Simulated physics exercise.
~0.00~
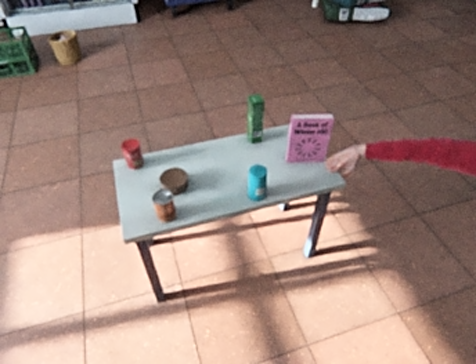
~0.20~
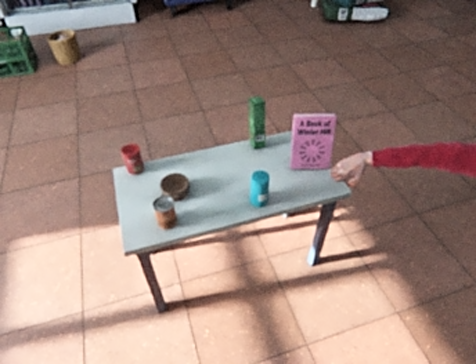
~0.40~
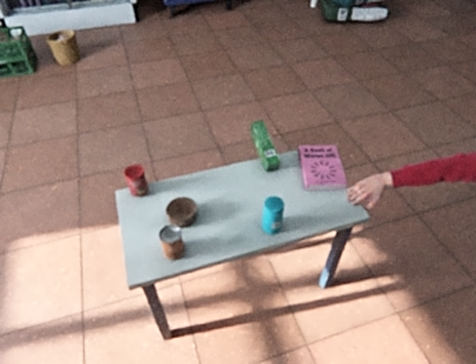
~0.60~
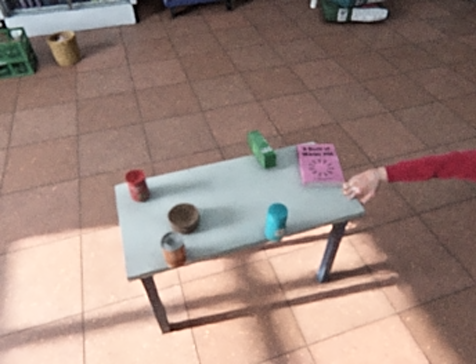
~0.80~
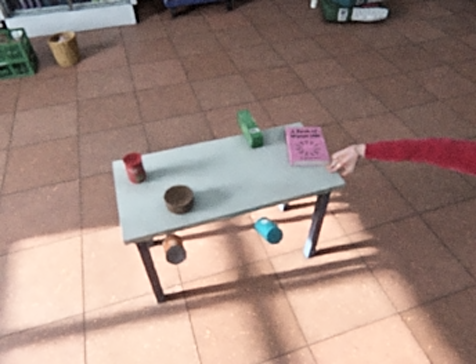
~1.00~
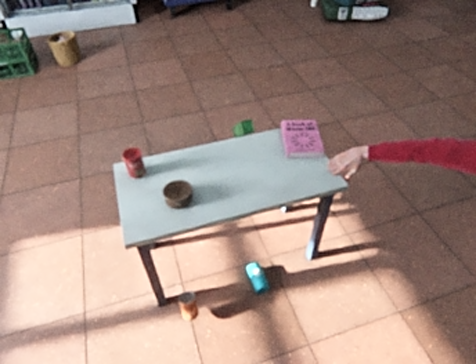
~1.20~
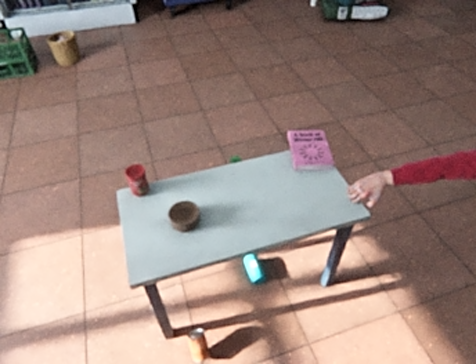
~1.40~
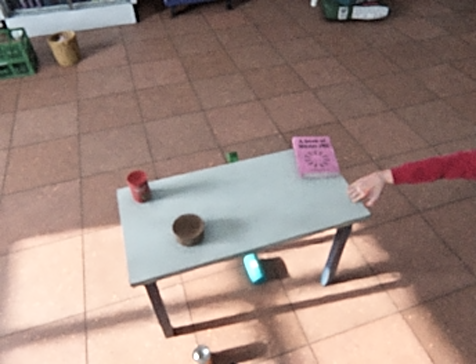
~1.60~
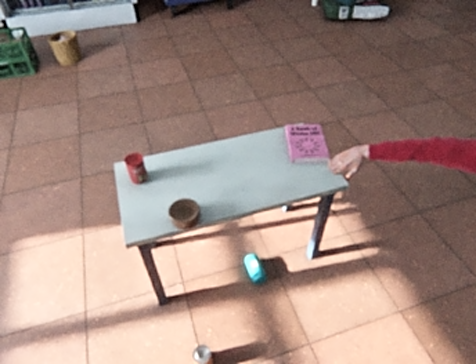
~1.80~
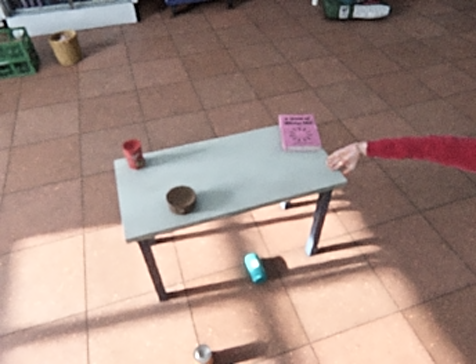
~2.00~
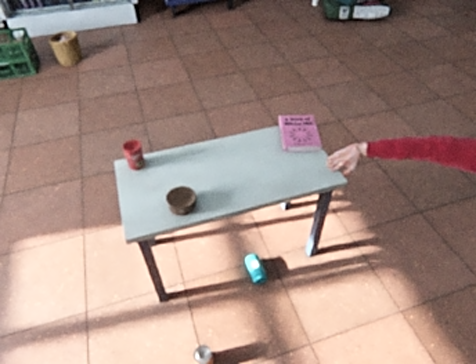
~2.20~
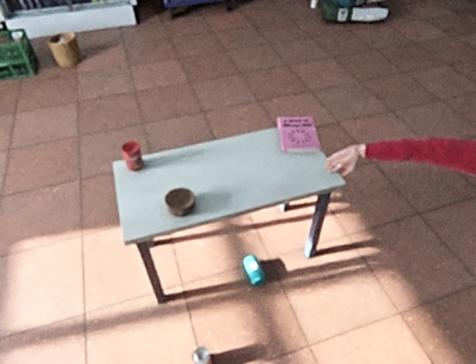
Small table jerking back and forth beside a red-sleeved hand, toppling the pink book and spilling tins and a green carton floorward.
